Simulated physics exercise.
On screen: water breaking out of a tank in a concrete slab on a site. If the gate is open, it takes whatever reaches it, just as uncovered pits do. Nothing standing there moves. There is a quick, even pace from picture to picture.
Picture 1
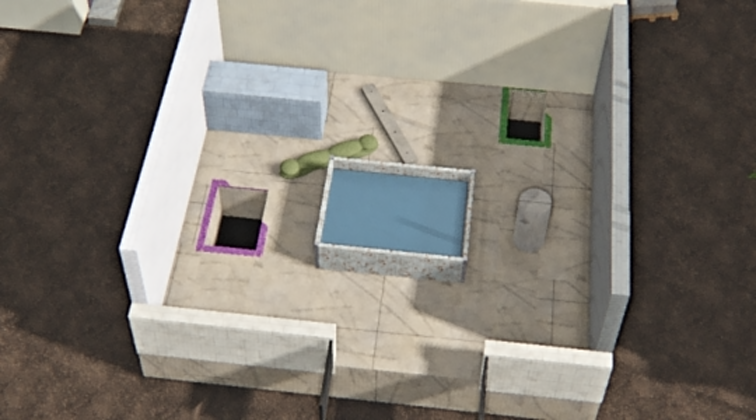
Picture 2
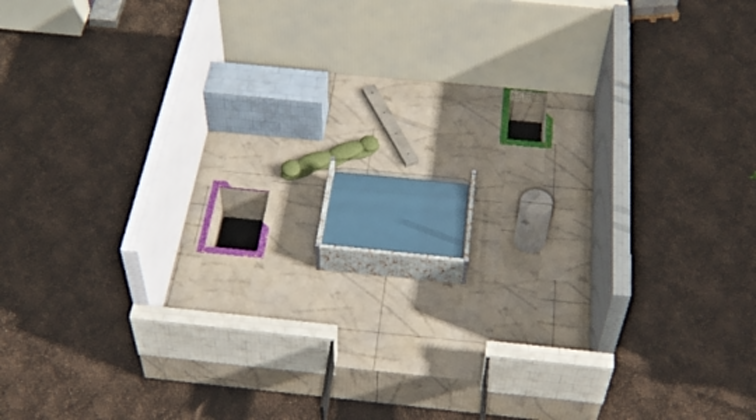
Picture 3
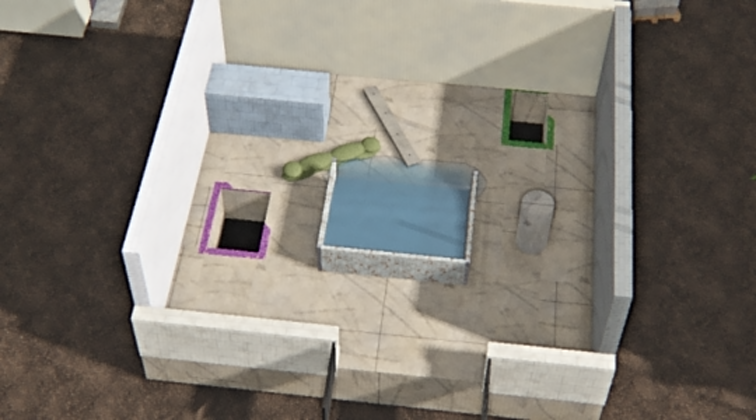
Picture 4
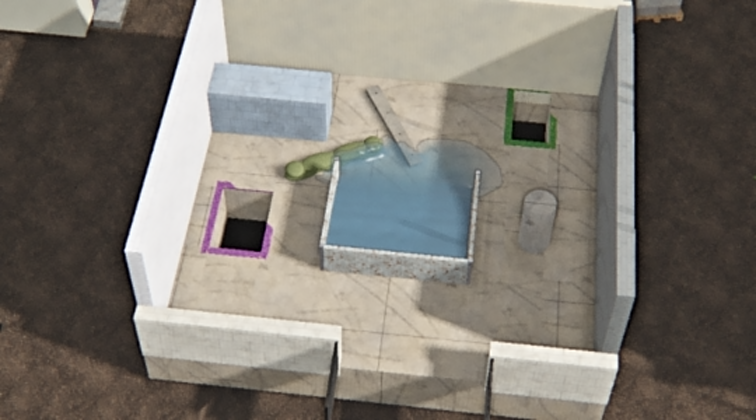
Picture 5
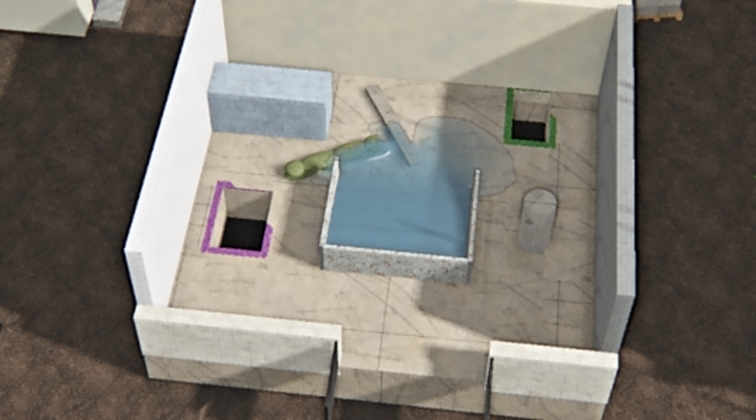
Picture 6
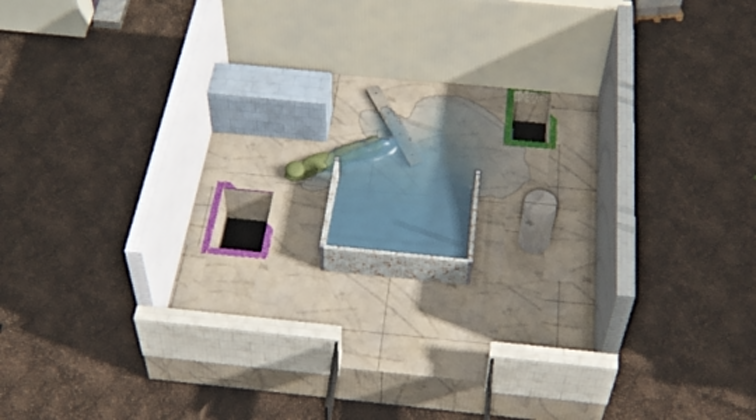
The clip shows an open tank of still water on a walled concrete slab; its far side opens and water pours out, spreading around a grey plank and a green roll and across the floor beyond the tank.
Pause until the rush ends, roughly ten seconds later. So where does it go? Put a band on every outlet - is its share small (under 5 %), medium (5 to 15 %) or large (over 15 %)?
In the end, the gate has a small share, the green pit has a large share, the purple pit has a medium share.
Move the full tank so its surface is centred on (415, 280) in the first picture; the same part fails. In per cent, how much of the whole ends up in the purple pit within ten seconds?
Share for the purple pit - 14 in a hundred.
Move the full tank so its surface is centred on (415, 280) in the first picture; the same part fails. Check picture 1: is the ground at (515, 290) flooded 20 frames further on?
Untouched.
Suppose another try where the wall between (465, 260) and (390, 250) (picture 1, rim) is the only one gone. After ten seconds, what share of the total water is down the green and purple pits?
Green 2 %, purple 0 %.
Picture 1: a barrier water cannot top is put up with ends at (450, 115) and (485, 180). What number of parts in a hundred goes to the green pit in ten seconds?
Result, green pit: Some 20 percent of the total.
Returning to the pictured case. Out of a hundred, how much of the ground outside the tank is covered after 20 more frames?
My estimate is near 40 per cent.
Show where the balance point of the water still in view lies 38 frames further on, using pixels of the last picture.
At about (380, 167).
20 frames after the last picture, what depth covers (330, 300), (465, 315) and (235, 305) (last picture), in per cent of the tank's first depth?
Readings in sequence: 0, 0, 2 percent.
A moment on, water covers 30 % of the floor; the gate 0 %, the green pit 1 %, the purple pit 0 %.
Next, water covers 35 % of the floor; the gate 0 %, the green pit 7 %, the purple pit 1 %.
Then, water covers 40 % of the floor; the gate 0 %, the green pit 18 %, the purple pit 3 %.
Later, water covers 45 % of the floor; the gate 0 %, the green pit 27 %, the purple pit 5 %.
In the end, water covers 60 % of the floor; the gate 0 %, the green pit 34 %, the purple pit 8 %.
